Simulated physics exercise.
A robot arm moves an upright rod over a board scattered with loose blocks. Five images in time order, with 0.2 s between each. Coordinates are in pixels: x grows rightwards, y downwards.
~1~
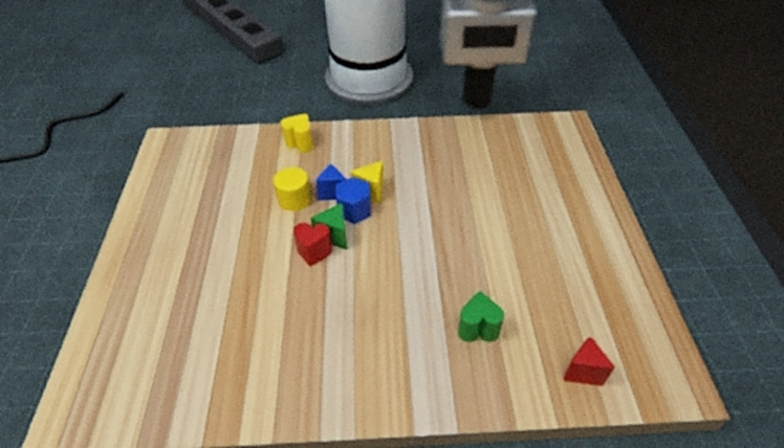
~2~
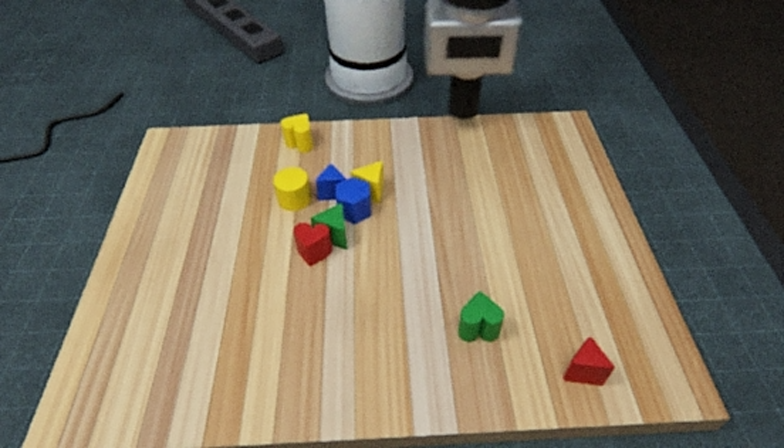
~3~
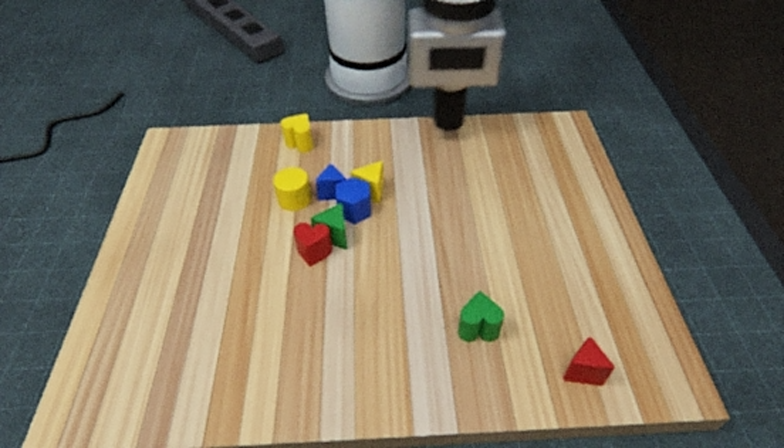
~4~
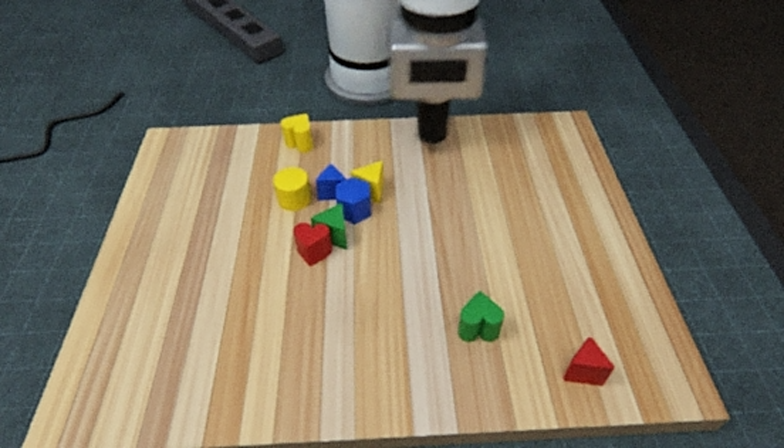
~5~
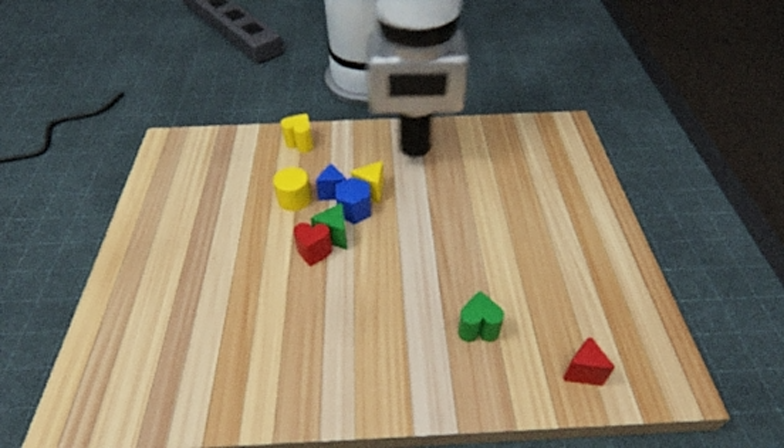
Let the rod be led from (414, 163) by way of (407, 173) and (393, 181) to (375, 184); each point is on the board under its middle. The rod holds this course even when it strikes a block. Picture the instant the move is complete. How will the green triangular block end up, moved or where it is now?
From what I can tell, it will keep its place.
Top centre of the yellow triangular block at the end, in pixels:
Its top centre lands on (350, 173).
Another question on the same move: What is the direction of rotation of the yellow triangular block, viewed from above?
Looking down: Anticlockwise.
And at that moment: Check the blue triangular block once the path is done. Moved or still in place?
It gets moved.
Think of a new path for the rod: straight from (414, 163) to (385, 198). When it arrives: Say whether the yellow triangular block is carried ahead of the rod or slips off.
When the path ends, it will lie beside or behind the rod.
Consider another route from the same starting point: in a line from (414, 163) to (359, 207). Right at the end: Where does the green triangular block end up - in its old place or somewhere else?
Displaced, by a centimetre or more.
What follows on the original path. Halfway along, rod (400, 163); nothing pushed yet.
At the end, rod (374, 169); blue triangular block (323, 176), turned 35° clockwise; green triangular block unmoved; blue six-sided block (349, 192), turned 25° anticlockwise; yellow triangular block (350, 173), turned 35° anticlockwise.
